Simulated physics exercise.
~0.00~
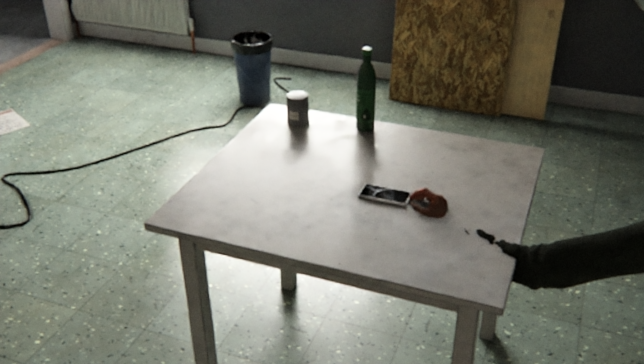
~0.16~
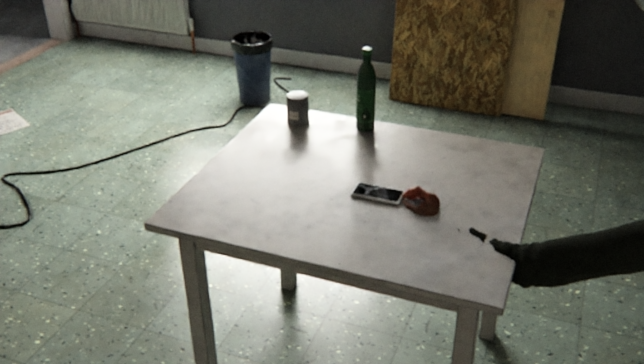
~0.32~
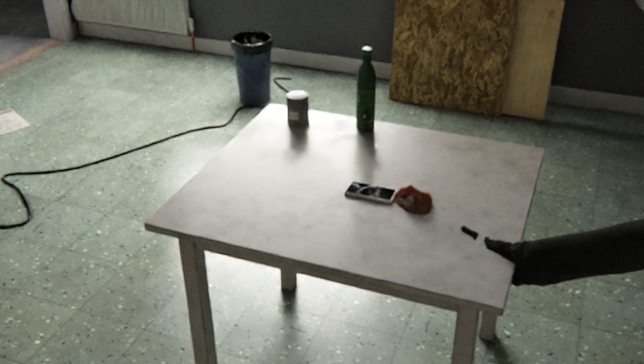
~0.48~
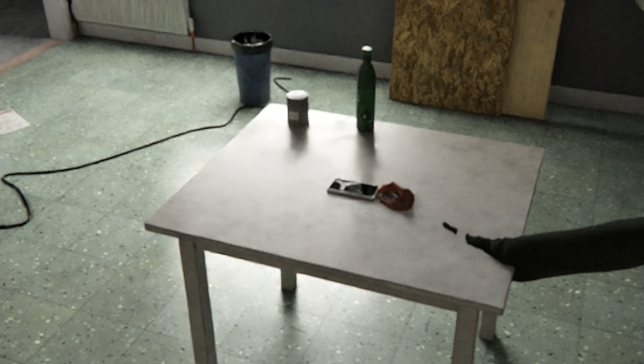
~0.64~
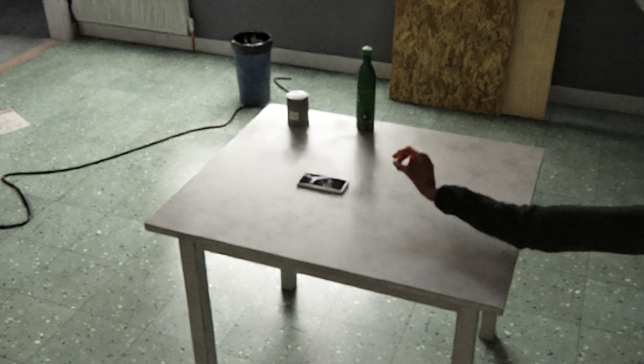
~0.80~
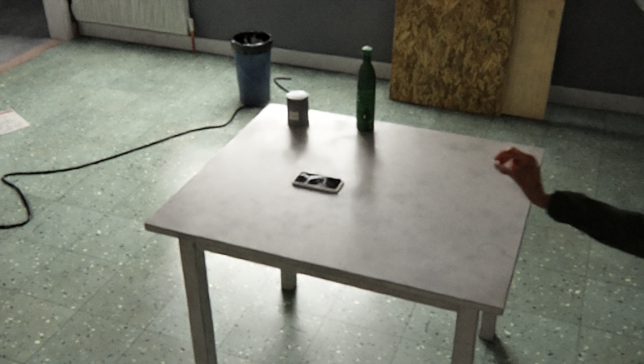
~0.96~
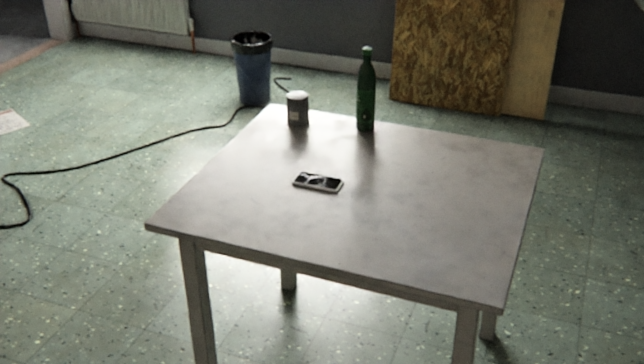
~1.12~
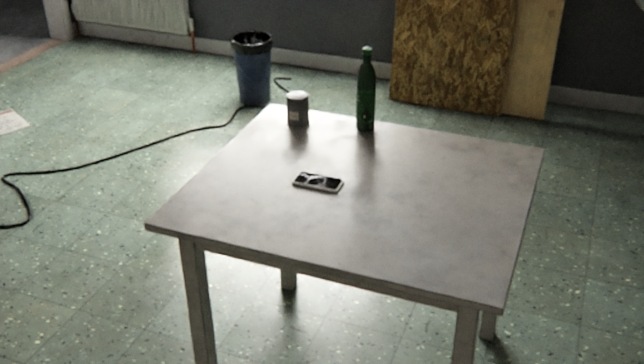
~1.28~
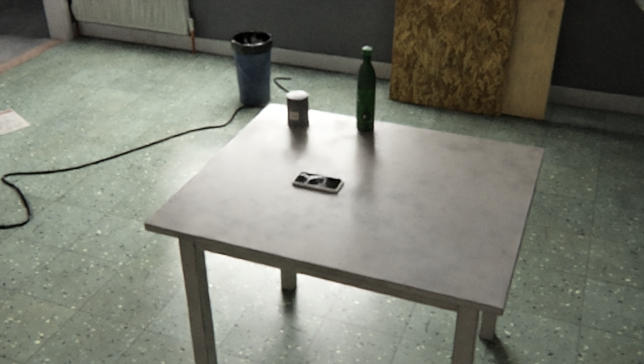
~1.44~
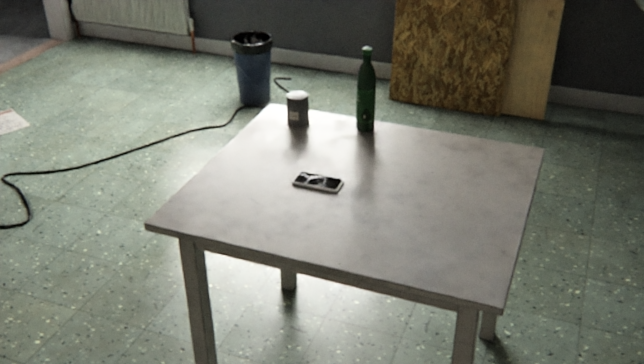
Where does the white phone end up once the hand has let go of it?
The white phone stays on the table, lying still on the top in front of the grey jar and green bottle.
White phone sliding left across a table as a dark-sleeved hand pushes it, then coming to rest on top as the hand withdraws.
